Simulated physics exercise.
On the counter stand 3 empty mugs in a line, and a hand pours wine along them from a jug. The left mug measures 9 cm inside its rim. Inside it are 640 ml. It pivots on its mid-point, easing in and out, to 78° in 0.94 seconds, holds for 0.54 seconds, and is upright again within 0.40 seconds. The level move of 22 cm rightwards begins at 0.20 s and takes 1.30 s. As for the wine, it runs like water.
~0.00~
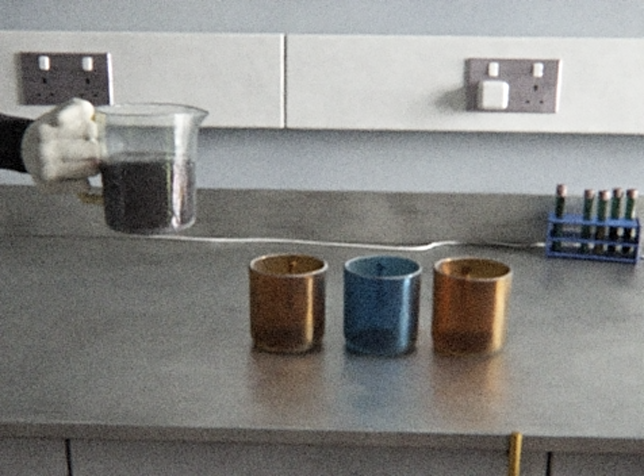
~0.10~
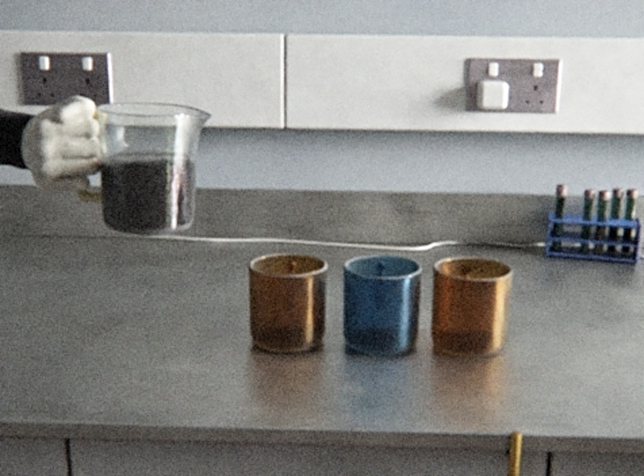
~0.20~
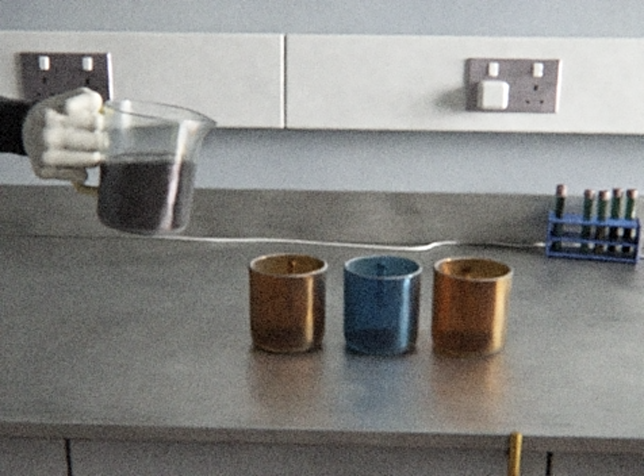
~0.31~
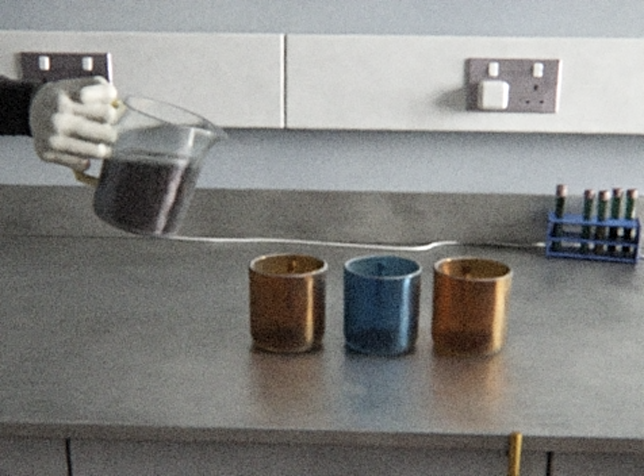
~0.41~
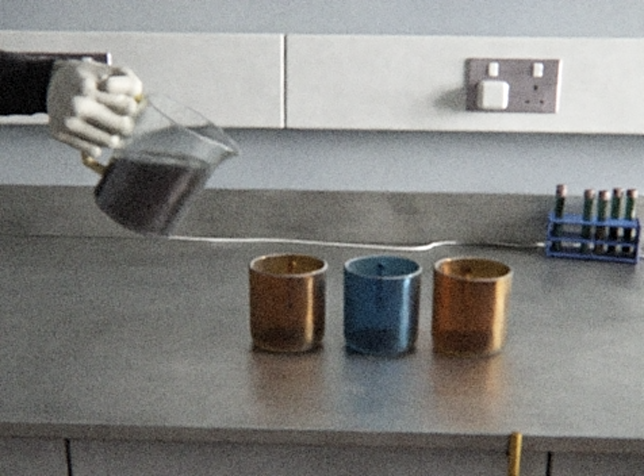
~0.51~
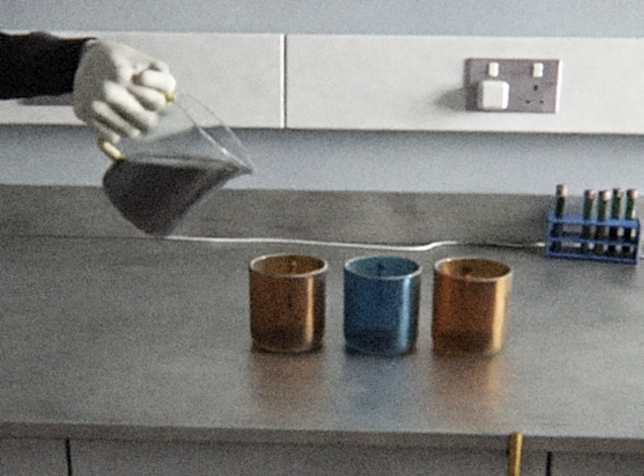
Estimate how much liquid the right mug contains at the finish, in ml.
I would say 90 millilitres.
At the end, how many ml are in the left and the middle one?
Final volumes - left near 10 ml, middle near 260 ml.
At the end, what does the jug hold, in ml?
About 130 ml.
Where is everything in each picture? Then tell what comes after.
It leans 0°; its right rim is at (209, 112); the wine meets the walls at (115, 155) and (183, 157); the left mug's rim runs from (250, 265) to (325, 267); the middle mug's rim runs from (345, 267) to (420, 269); the right mug's rim runs from (435, 269) to (511, 271), in the first picture.
It leans 2°; its right rim is at (211, 115); the wine meets the walls at (115, 156) and (184, 156), in the second picture.
It leans 9°; its right rim is at (217, 122); the wine meets the walls at (116, 156) and (185, 157), in the third picture.
It leans 19°; its right rim is at (227, 136); the wine meets the walls at (112, 153) and (191, 161), in the fourth picture.
It leans 31°; its right rim is at (242, 153); the wine meets the walls at (113, 168) and (203, 164), in the fifth picture.
It leans 44°; its right rim is at (257, 172); the wine meets the walls at (120, 163) and (228, 166), in the sixth picture.
After 0.89 s the tilt is 77° and from the left they hold 5 ml, 40 ml, 0 ml, the jug 465 ml, and 25 ml is on the counter.
After 1.16 s the tilt is 78° and from the left they hold 10 ml, 245 ml, 0 ml, the jug 260 ml, and 35 ml is on the counter.
After 1.45 s the tilt is 78° and from the left they hold 10 ml, 260 ml, 50 ml, the jug 155 ml, and 125 ml is on the counter.
After 1.76 s the tilt is 16° and from the left they hold 10 ml, 260 ml, 90 ml, the jug 130 ml, and 150 ml is on the counter.
In the end from the left they hold 10 ml, 260 ml, 90 ml, the jug 130 ml, and 150 ml is on the counter.
